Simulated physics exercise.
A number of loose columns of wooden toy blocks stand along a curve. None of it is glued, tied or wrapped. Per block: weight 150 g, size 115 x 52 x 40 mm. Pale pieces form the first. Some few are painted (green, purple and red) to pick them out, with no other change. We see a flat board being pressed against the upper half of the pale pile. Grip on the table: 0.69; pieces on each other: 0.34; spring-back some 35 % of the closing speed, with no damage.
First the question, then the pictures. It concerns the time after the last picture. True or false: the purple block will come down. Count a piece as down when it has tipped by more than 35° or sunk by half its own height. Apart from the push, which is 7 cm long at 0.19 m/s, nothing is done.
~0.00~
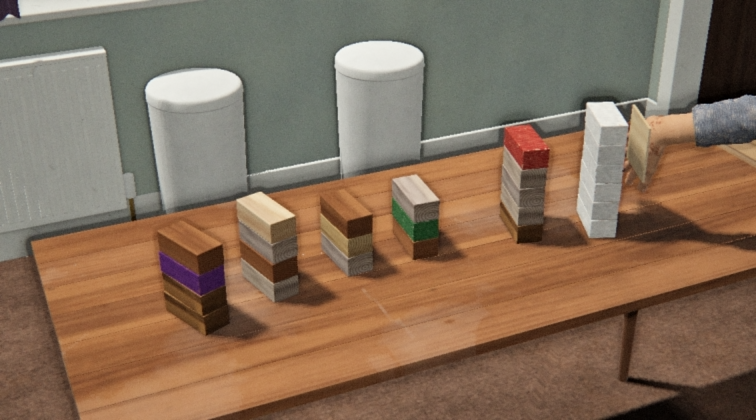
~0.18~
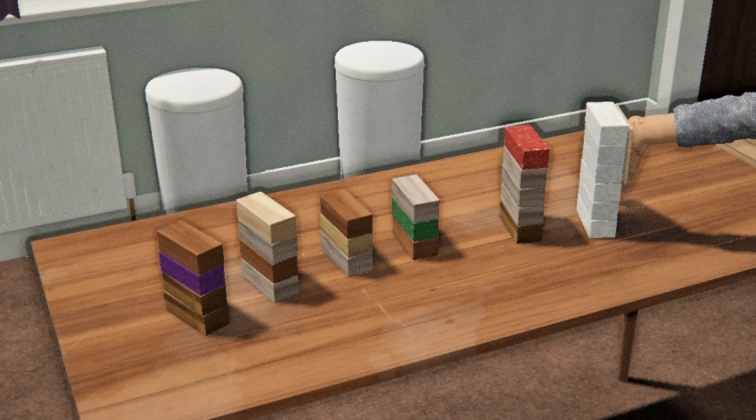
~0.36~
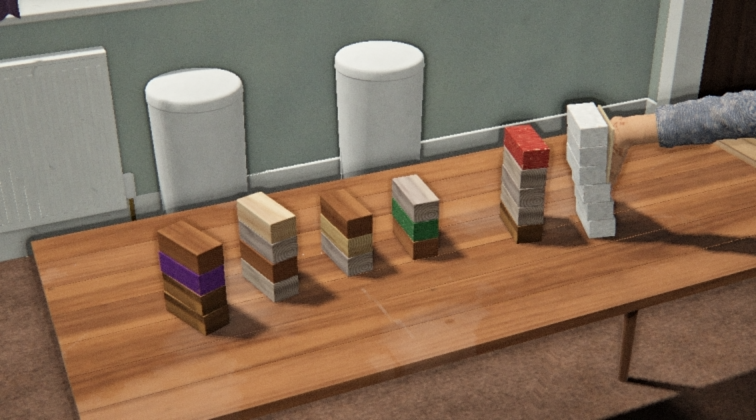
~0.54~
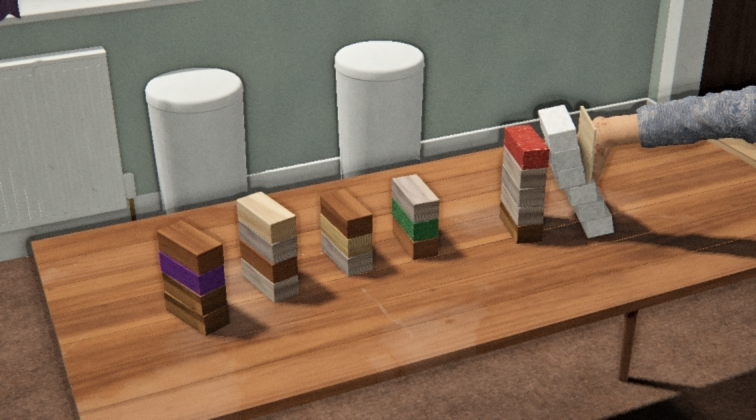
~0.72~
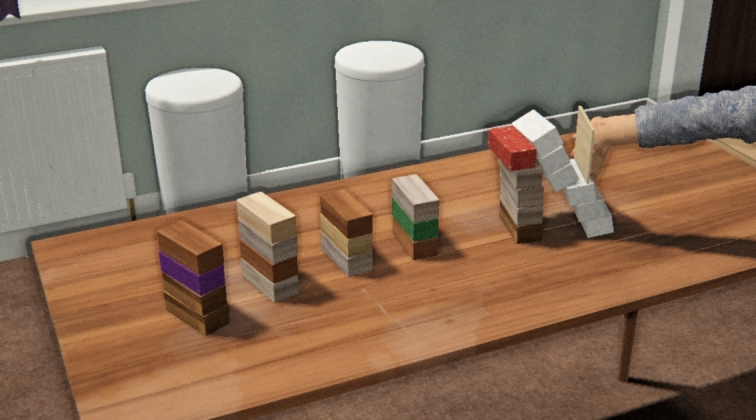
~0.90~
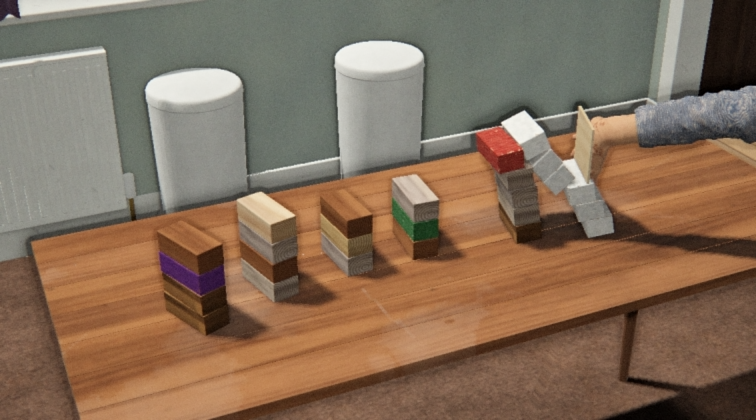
False.
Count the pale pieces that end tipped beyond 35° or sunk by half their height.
The answer is 3 pale pieces.
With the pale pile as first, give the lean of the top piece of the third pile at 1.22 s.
The top piece is tilted around 0°.
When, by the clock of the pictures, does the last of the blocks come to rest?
1.5 s, give or take.
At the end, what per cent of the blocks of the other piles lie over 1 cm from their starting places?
35 % shifted.
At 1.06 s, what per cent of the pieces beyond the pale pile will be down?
By that time it is 0 percent.
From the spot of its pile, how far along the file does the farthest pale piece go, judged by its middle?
Some 20 cm.
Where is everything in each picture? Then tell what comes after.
In the first picture (each place is the centre of the face we see best), board (648, 149) 38 mm short; purple block (179, 274); red block (527, 137); green block (426, 231); the others all in place.
The second picture shows board (630, 149) 4 mm short; purple block (179, 274).
The third picture shows board (611, 149) 30 mm in, top of the pale pile leaning 5°; purple block (179, 274); the others all in place.
The fourth picture shows board (594, 150) 6 cm in, top of the pale pile leaning 13°; purple block (179, 274); the others all in place.
The fifth picture shows board (591, 150) 7 cm in, stopped, top of the pale pile leaning 29°; purple block (179, 274); red block (512, 138) moved 28 mm; 2 have shifted.
The sixth picture shows board (591, 150) 7 cm in, stopped, top of the pale pile leaning 25°; purple block (179, 274); red block (499, 140) tilted 7°; green block (426, 231); 5 have shifted.
By 1.06 s, 3 of the pale pile down; none of the 19 other blocks down, 5 disturbed; purple block unmoved; red block tilted 23°, 17 mm lower.
By 1.22 s, 3 of the pale pile down; 5 of the 19 other blocks down; purple block unmoved; red block tilted 35°, 8 cm lower.
When it is over (1.8 s), 3 of the pale pile down; 6 of the 19 other blocks down; purple block unmoved; red block 11 cm lower; green block moved 22 mm. In pixels of the last frame, middles, purple block near (192, 268), red block near (431, 203).
